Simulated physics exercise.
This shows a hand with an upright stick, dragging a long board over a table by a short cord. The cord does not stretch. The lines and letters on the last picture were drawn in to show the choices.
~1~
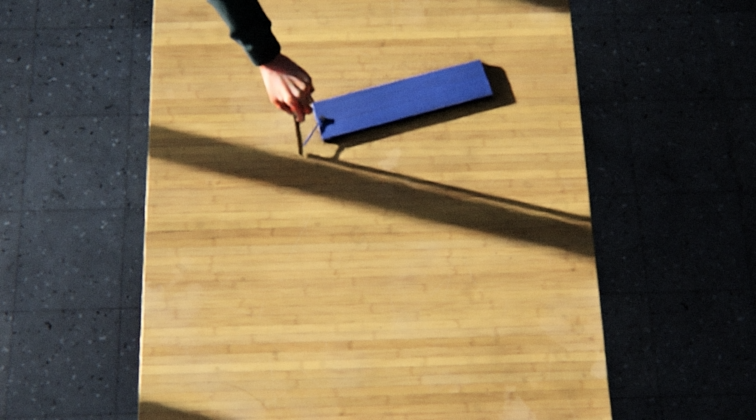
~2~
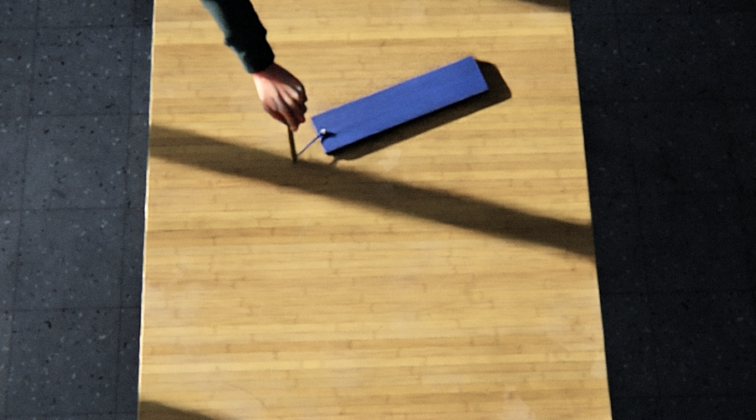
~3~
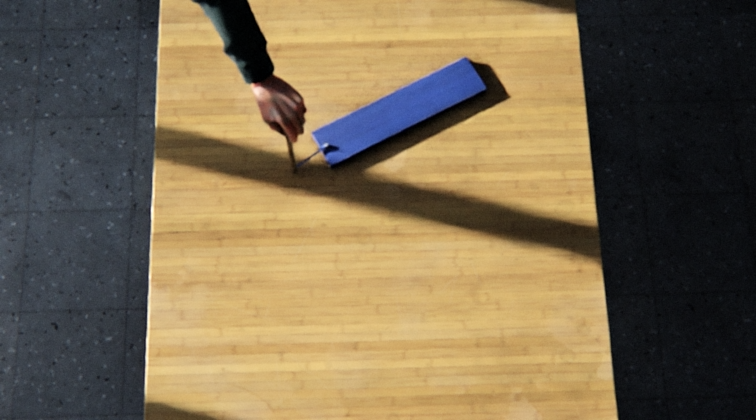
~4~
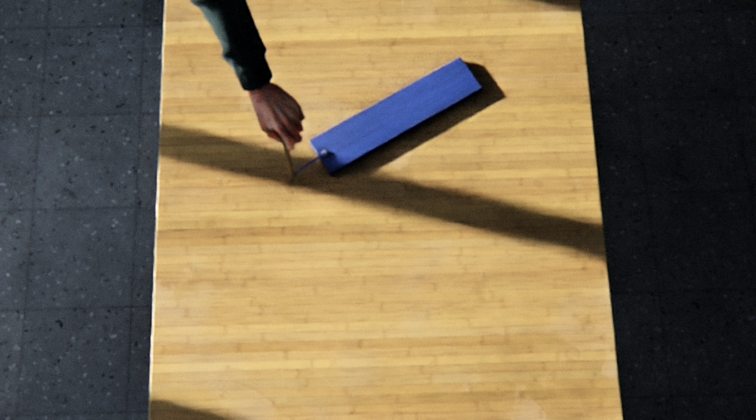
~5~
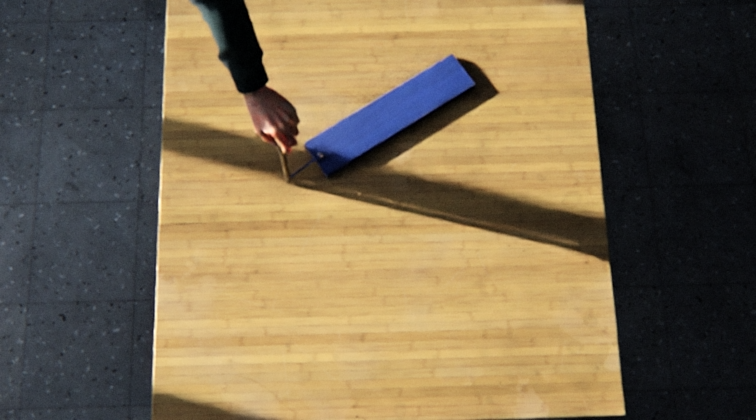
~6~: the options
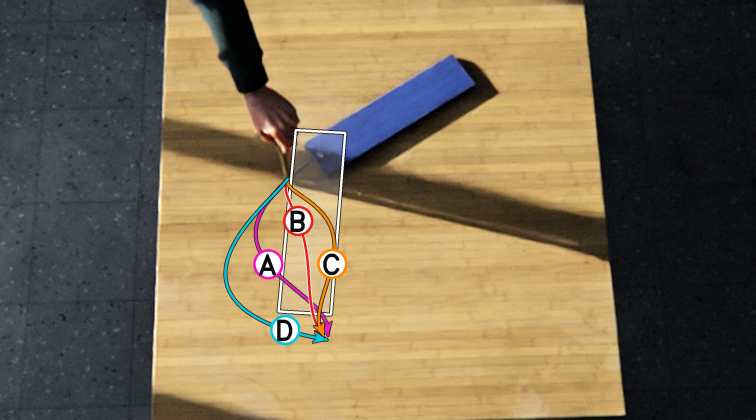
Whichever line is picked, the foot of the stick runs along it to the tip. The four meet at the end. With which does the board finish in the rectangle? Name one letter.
It ends in the outline on D.
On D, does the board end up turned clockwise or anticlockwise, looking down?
On that path, anticlockwise.
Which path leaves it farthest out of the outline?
Path C.
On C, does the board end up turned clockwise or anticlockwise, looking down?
It turns anticlockwise.
On the marked copy, A from (288, 179) via (264, 259) to (328, 335); B from (288, 179) via (307, 253) to (325, 338); C from (288, 179) via (334, 251) to (324, 336); D from (288, 179) via (226, 279) to (327, 340); the outline at (313, 220).
With D. Early on, foot of the stick (234, 245), middle of the board (329, 163).
Further on, foot of the stick (256, 317), middle of the board (303, 204).
At the end, foot of the stick (327, 340), middle of the board (313, 221); it lies in the outline.
As for the rest, A leaves its middle at (340, 216); B leaves its middle at (350, 217); C leaves its middle at (359, 219).
